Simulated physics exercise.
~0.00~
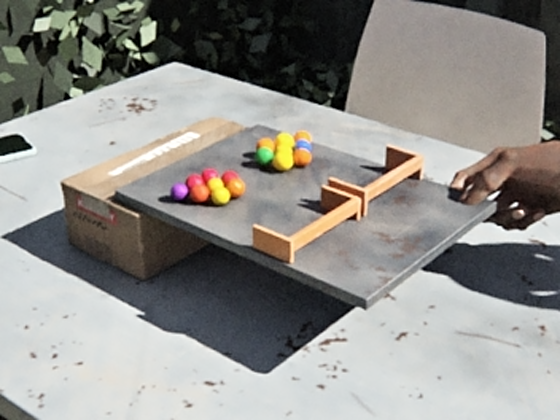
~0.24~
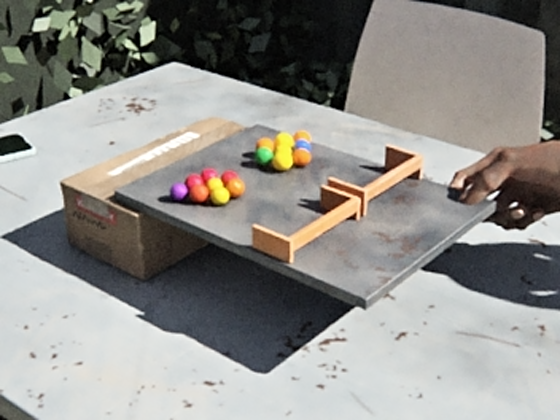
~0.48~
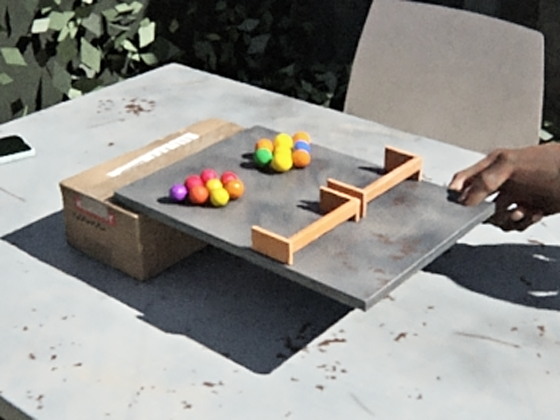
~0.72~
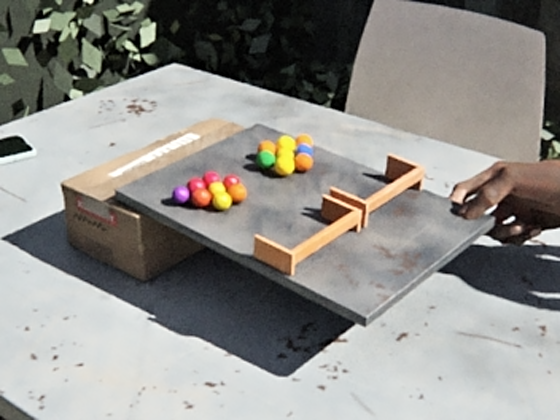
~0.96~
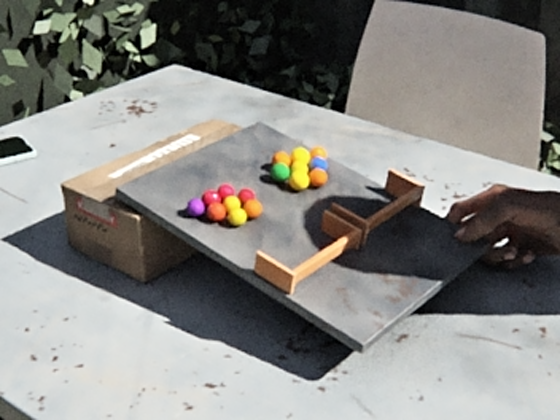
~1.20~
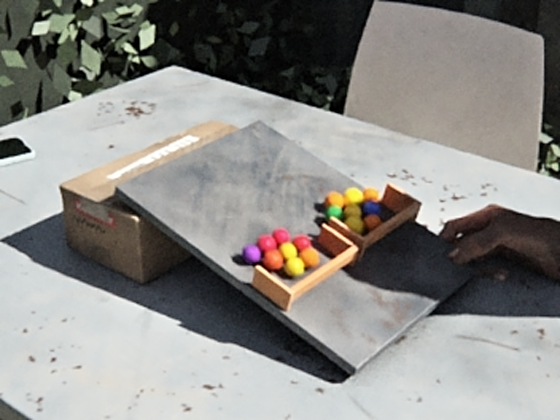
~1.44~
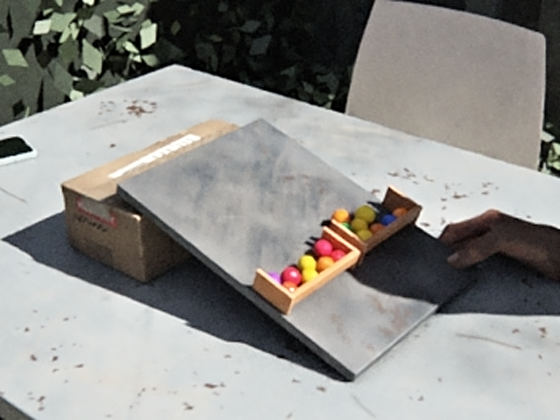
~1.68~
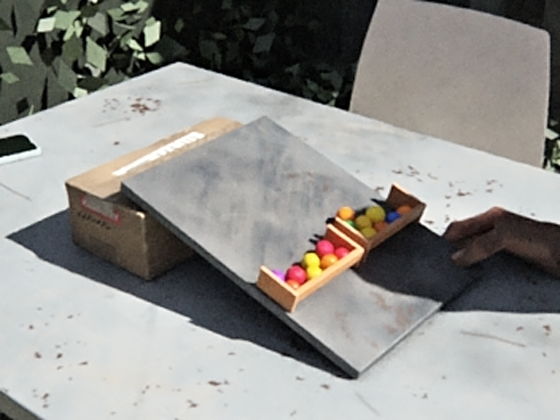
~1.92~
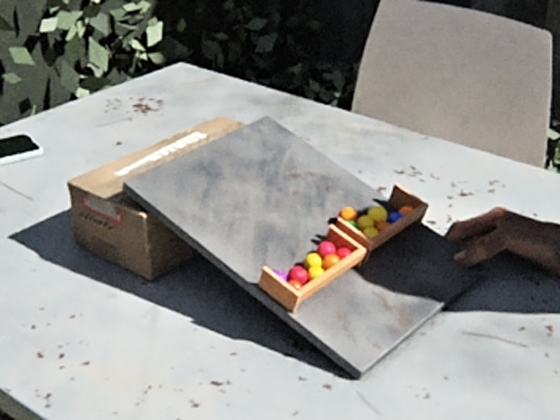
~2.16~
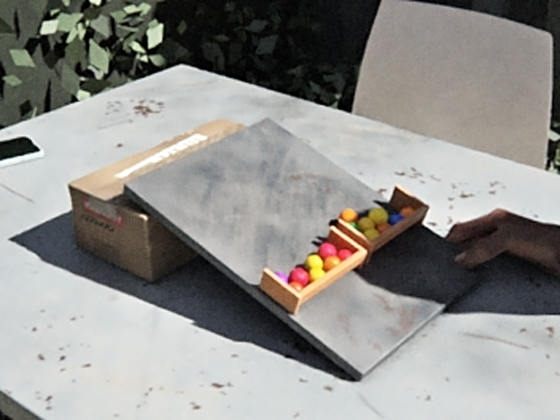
On an outdoor table, a hand lowered one end of a gray board propped on a cardboard box, and two clusters of colorful balls rolled down the slope until each was caught behind its own orange barrier, where they stayed.
